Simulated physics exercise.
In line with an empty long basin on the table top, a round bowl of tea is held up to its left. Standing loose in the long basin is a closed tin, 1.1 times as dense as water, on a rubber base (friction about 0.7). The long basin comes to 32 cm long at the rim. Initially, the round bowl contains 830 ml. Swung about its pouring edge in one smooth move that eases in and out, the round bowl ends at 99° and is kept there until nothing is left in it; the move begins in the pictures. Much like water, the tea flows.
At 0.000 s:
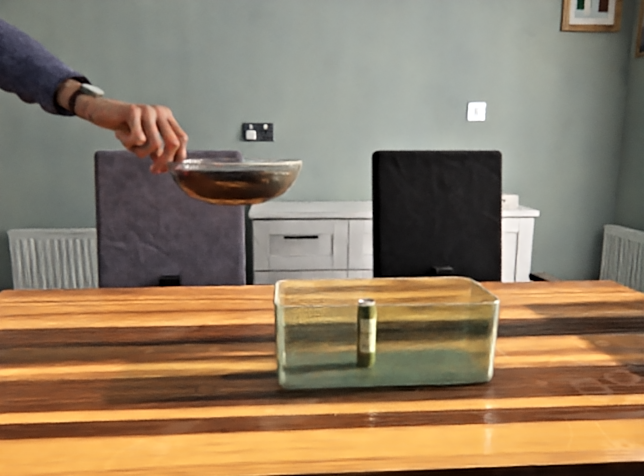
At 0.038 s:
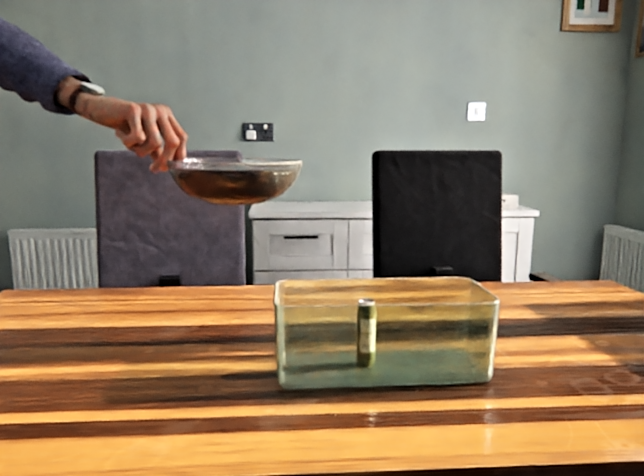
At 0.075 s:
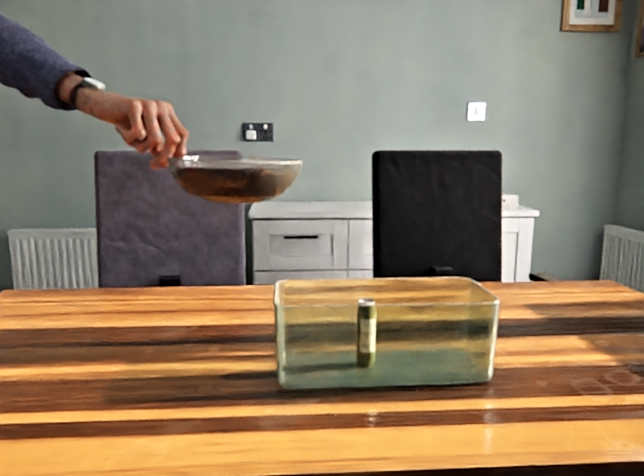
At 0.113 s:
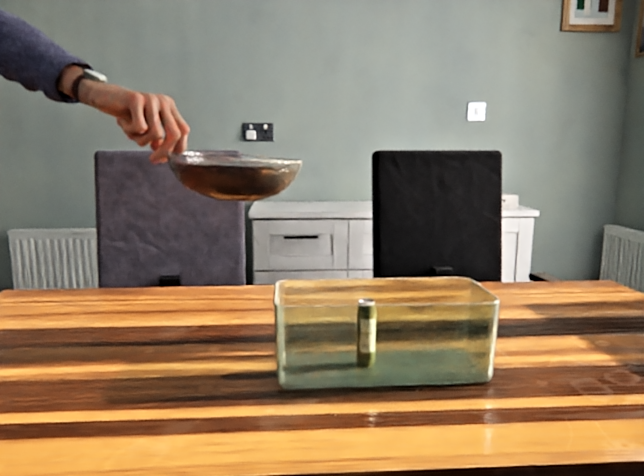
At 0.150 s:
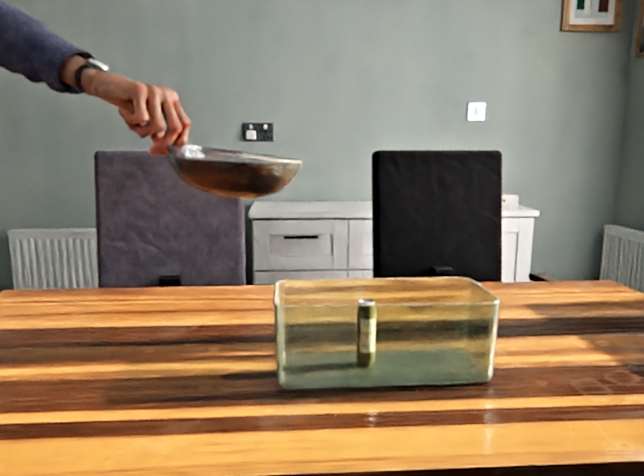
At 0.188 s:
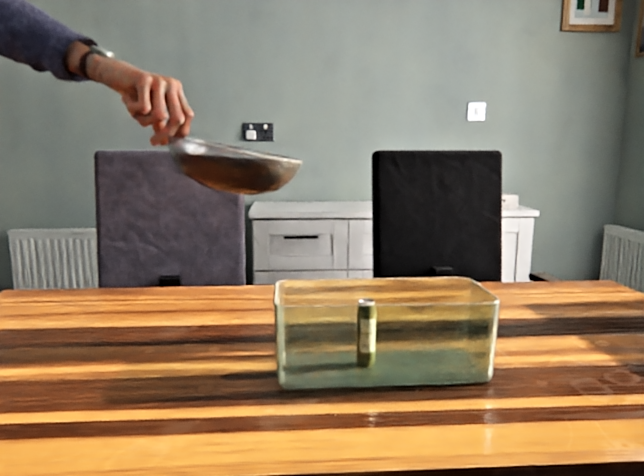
Round glass bowl of brown tea slowly tilting rightward in a raised hand, left of a long clear basin holding an upright tin.
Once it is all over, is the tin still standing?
Most probably it will lose its balance.
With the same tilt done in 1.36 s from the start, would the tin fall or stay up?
Then the tin does not tip.
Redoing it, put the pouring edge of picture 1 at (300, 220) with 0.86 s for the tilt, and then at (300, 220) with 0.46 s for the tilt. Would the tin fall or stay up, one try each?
First it stays on its base; then it stays on its base.
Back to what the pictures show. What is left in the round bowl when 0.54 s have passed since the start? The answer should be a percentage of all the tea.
Remaining: Near 32 % of the total.
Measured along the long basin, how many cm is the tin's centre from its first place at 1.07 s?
Its middle sits about 1 cm from the start.
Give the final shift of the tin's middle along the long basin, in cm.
Net tin displacement: Roughly 7.0 cm.
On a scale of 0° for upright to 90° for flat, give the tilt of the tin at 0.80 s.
It sits at roughly 0°.
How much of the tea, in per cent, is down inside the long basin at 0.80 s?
Roughly 80 per cent.
By 0.54 s the tilt is 69° and 31 per cent is still to pour; the tin stands where it began.
By 0.80 s the tilt is 98° and 0 per cent is still to pour; the tin stands where it began.
By 1.07 s the tilt is 99° and 0 per cent is still to pour; the tin leans 11°.
By 1.36 s the tilt is 99° and 0 per cent is still to pour; the tin lies on its side.
At rest the tin lies on its side.
